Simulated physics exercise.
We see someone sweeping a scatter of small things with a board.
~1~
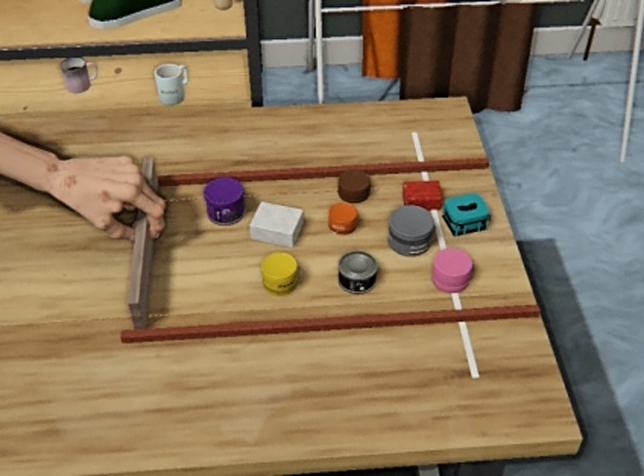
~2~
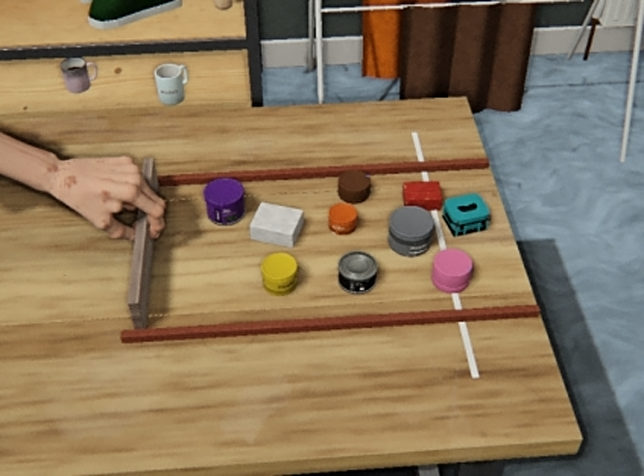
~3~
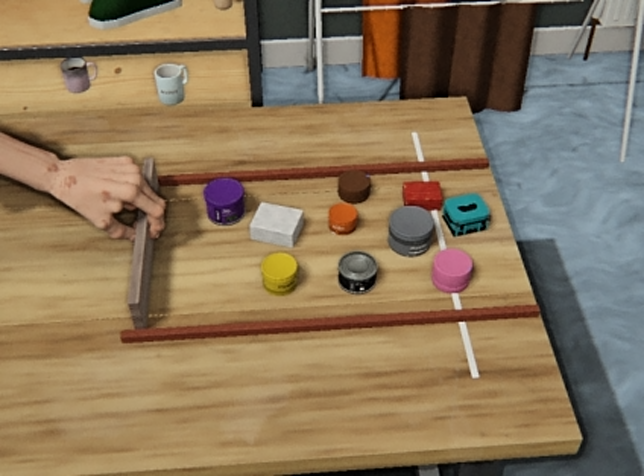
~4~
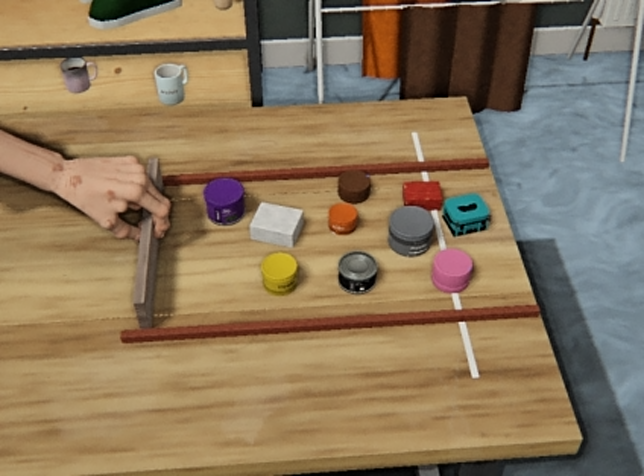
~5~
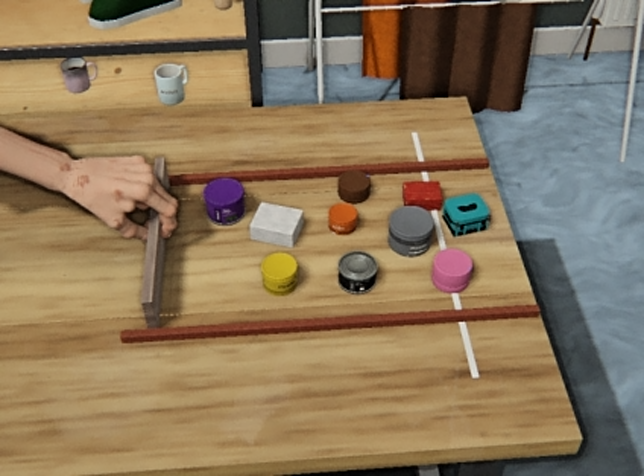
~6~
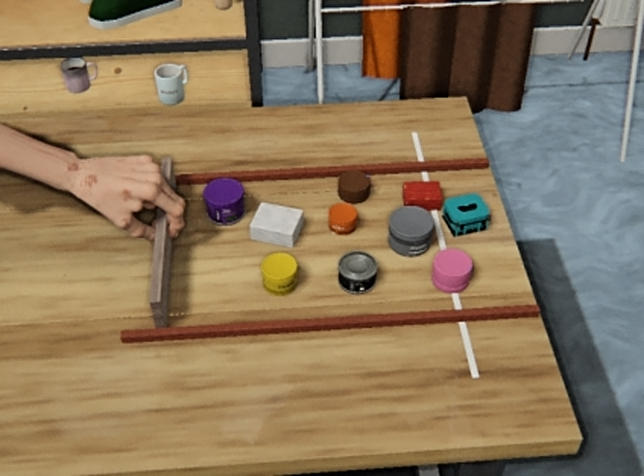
A hand slides an upright board slightly right across the wooden table toward scattered small containers.
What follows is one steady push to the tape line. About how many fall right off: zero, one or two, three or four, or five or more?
In the end the number that fall off is one or two.
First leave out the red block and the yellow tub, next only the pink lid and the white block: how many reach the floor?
The counts: 1 and 0.
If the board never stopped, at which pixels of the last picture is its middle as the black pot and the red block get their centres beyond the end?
Its middle is around (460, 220) and around (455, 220).
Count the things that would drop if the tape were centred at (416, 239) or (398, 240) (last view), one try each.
It would be 0 and 0.
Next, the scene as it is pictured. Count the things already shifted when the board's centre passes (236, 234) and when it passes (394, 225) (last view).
The counts are 2 and 10.
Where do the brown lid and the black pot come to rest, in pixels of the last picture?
The brown lid stops around (456, 175); the black pot around (503, 264).
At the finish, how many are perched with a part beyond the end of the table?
That would be 2.
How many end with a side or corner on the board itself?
The number is 3.
Soon after, none off yet; turquoise case at rest near (466, 215); pink lid at rest near (452, 271); red block at rest near (422, 196).
At rest, the number that fall off is one or two; fallen, pink lid and turquoise case.
